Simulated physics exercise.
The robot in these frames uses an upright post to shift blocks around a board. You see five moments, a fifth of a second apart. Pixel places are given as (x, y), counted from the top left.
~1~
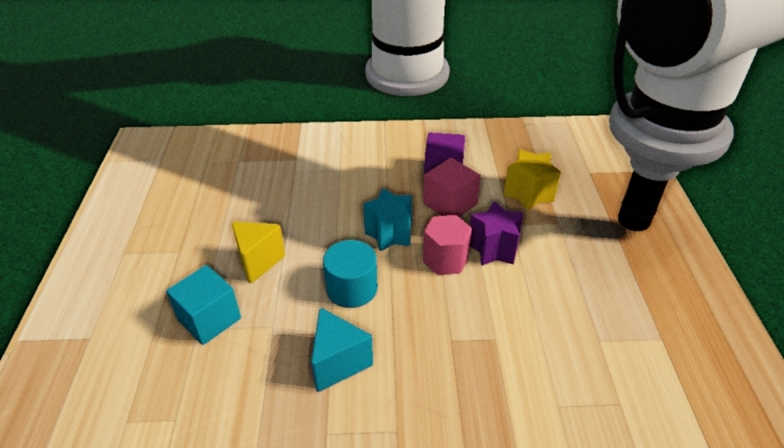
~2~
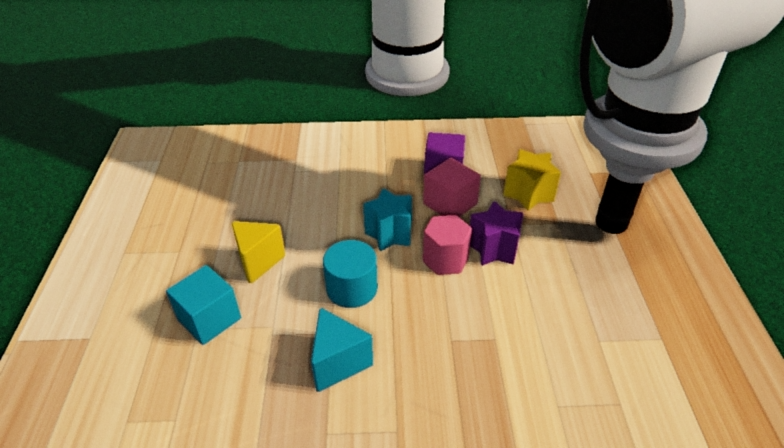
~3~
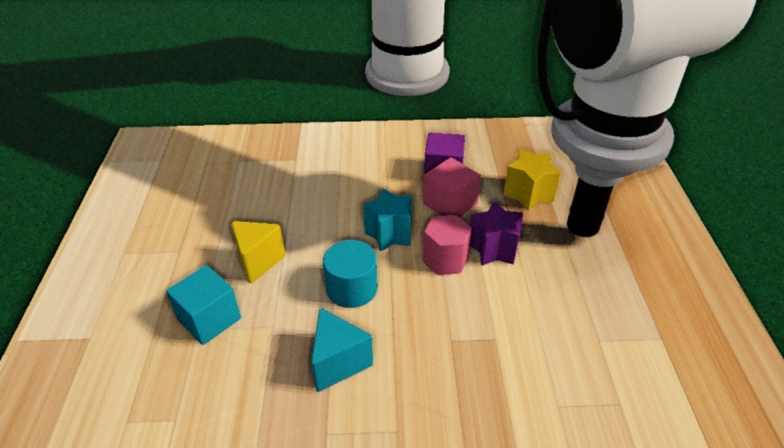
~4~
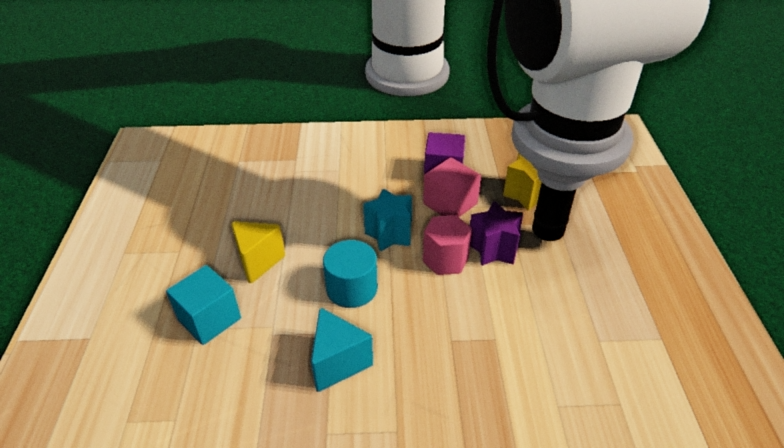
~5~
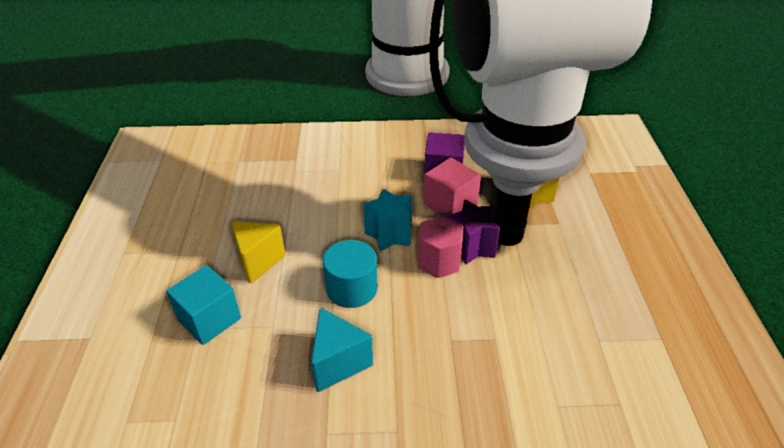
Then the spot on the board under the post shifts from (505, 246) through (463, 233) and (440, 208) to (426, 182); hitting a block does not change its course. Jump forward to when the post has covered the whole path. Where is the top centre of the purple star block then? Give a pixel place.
At (425, 205).
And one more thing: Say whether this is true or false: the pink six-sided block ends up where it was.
The statement is incorrect.
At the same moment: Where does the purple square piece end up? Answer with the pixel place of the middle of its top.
That would be at about pixel (451, 114).
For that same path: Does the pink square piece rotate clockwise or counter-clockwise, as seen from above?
It rotates clockwise.
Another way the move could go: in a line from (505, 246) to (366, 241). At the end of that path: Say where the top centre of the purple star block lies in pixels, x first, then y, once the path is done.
It comes to (330, 212).
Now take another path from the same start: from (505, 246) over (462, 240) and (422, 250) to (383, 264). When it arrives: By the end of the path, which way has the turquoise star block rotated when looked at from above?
From overhead, the rotation is clockwise.
On the path given first. One third of the way, post (463, 222); pink six-sided block (414, 234), turned 40° anticlockwise; purple star block (433, 209), turned 20° anticlockwise.
Two thirds of the way, post (440, 196); pink six-sided block (413, 235), turned 40° anticlockwise; purple square piece (448, 132); pink square piece (438, 154), turned 45° clockwise; purple star block (425, 205), turned 45° anticlockwise.
At the end, post (427, 172); pink six-sided block (413, 235), turned 40° anticlockwise; purple square piece (451, 114); pink square piece (431, 132), turned 65° clockwise; purple star block (425, 205), turned 45° anticlockwise.
